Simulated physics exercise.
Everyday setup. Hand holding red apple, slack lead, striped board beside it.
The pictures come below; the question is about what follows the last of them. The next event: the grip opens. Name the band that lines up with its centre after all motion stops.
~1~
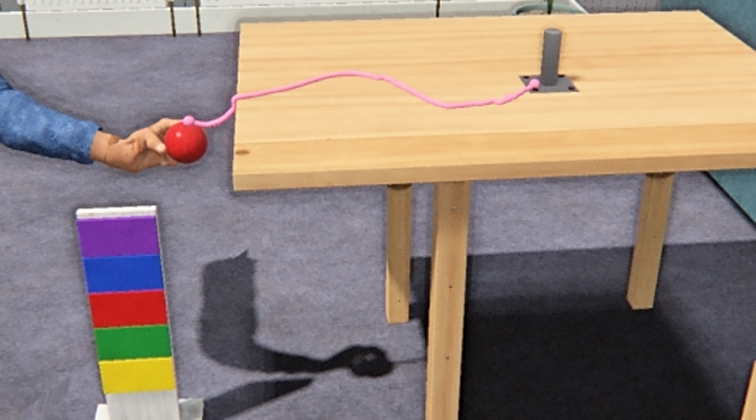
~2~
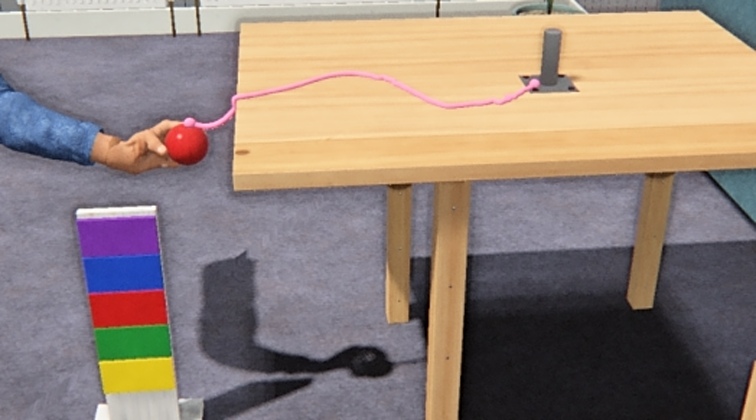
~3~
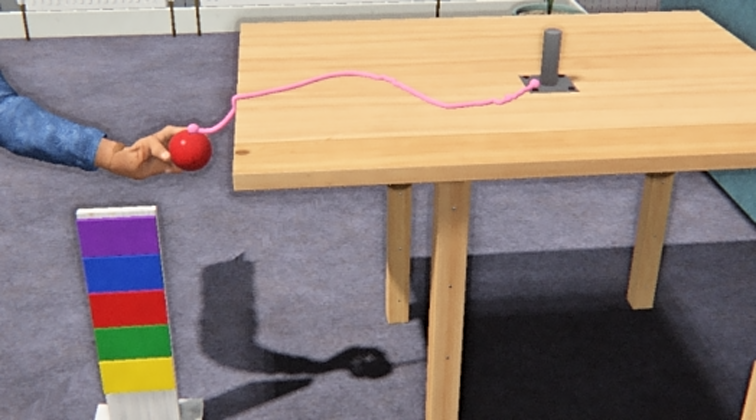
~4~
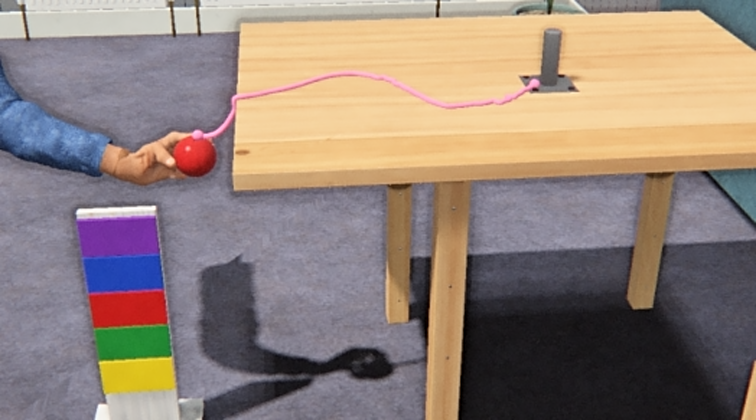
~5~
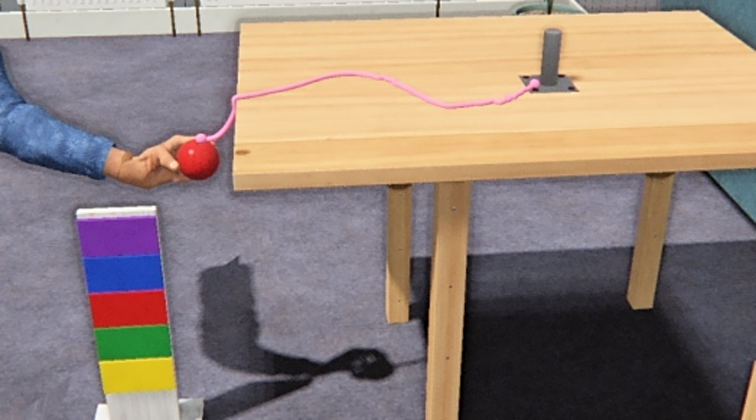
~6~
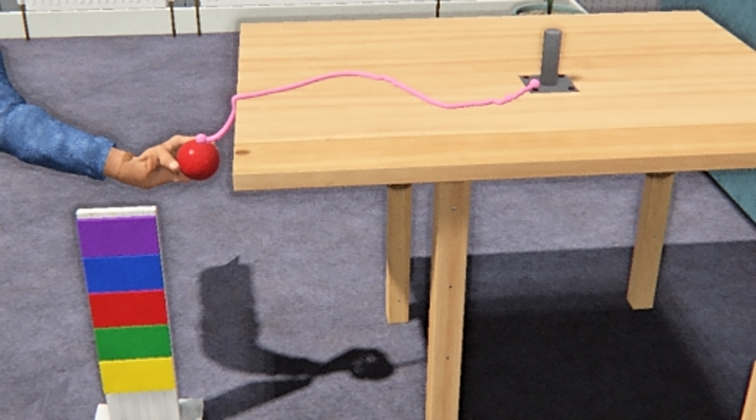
Blue.
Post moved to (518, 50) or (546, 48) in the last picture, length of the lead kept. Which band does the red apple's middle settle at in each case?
Case by case: Blue, then purple.
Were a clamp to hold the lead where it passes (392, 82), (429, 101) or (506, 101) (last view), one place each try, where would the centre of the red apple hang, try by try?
Approximately (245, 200), (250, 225) and (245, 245) respectively.
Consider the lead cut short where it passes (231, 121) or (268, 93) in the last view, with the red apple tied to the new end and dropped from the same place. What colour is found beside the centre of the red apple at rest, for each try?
Try by try: Purple; higher than all five.
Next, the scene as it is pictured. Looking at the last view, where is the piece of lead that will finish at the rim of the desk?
Near (322, 78).
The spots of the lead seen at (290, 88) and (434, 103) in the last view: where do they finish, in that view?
Near (237, 144) and (393, 91).
Soon after, apple near (242, 252); level with blue.
After that, apple near (246, 269); level with blue.
In the end, apple near (239, 268); level with blue. The blue one.
